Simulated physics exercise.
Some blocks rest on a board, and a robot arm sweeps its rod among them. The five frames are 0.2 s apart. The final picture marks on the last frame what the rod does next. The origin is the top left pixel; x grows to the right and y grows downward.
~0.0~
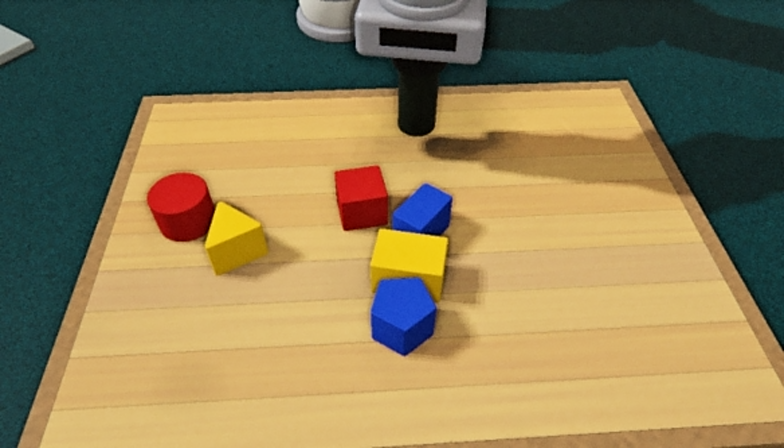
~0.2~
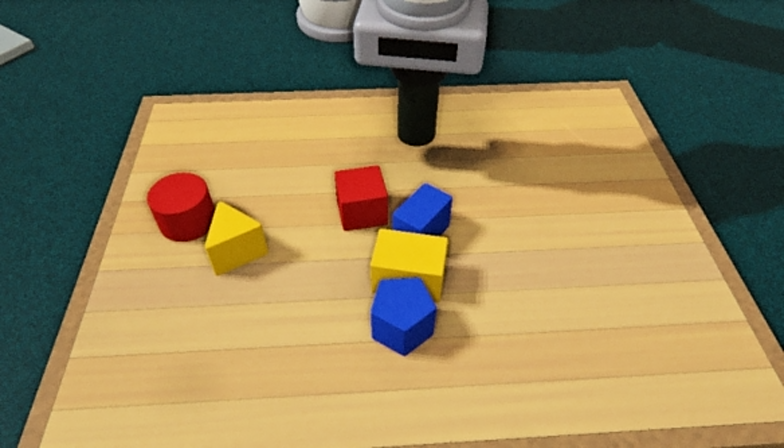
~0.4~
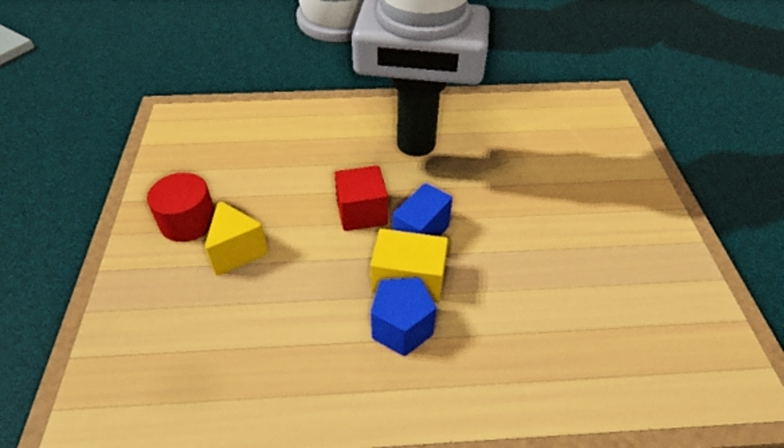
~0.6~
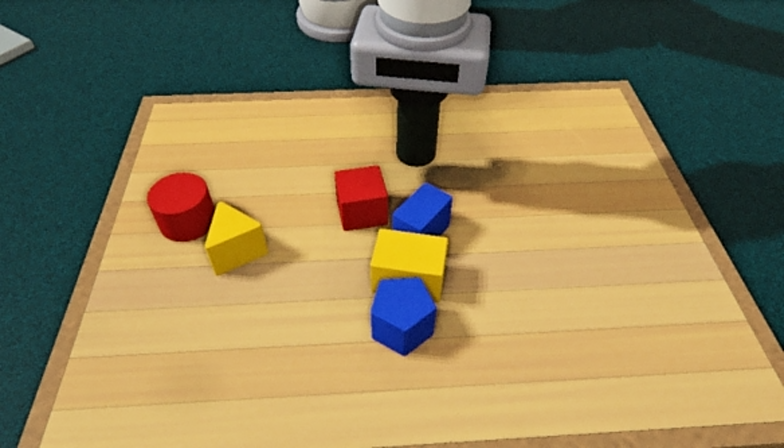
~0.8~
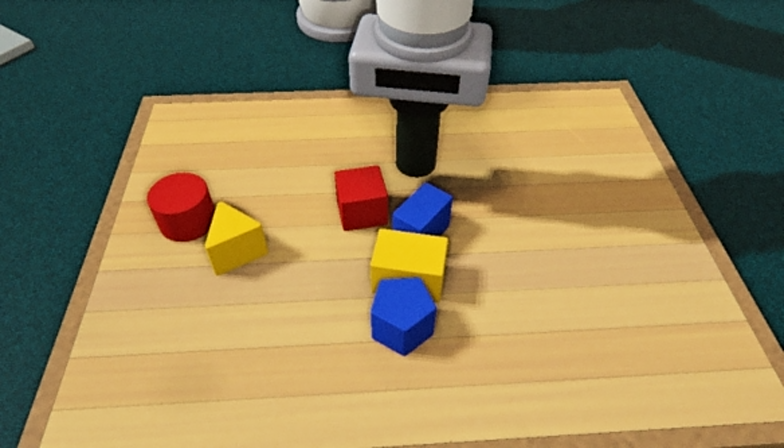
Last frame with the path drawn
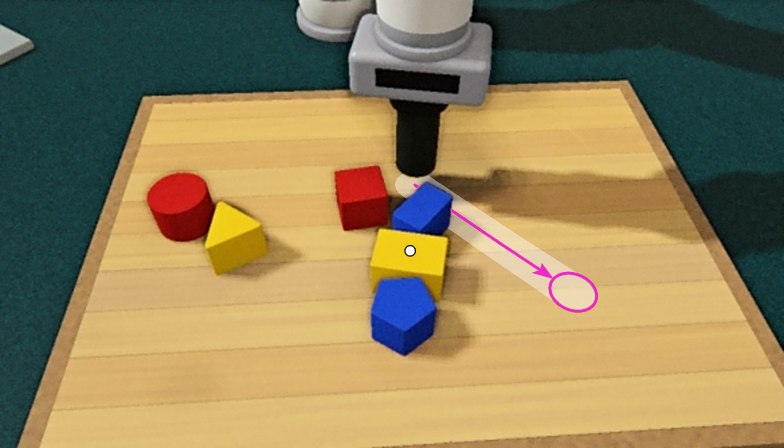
At the start, a robot arm holds a dark rod near the far edge of a wooden board, above scattered red, yellow and blue blocks. The rod then slides slowly a short way toward the viewer, drawing close to the small blue block behind the yellow oblong one, while every block stays still.
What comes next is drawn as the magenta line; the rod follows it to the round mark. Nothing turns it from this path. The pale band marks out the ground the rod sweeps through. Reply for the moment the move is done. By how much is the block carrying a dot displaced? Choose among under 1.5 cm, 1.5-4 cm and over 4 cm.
Shift: Under 1.5 cm.
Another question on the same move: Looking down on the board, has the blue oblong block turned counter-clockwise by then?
No
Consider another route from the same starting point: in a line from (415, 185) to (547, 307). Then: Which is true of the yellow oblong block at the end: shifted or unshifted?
That block will leave its spot.
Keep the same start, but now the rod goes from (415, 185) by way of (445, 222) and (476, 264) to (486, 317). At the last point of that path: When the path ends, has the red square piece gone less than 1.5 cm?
Yes, I think so.
The line goes from (415, 185) to (573, 292); the dot is on the yellow oblong block.
On the path given first. One third of the way, rod at (465, 197); yellow oblong block at (406, 257); blue oblong block at (432, 218), turned 35° clockwise.
Two thirds of the way, rod at (521, 234); yellow oblong block at (406, 257); blue oblong block at (433, 219), turned 40° clockwise.
At the end, rod at (581, 272); red square piece unmoved; yellow oblong block at (406, 257); blue oblong block at (433, 219), turned 40° clockwise.
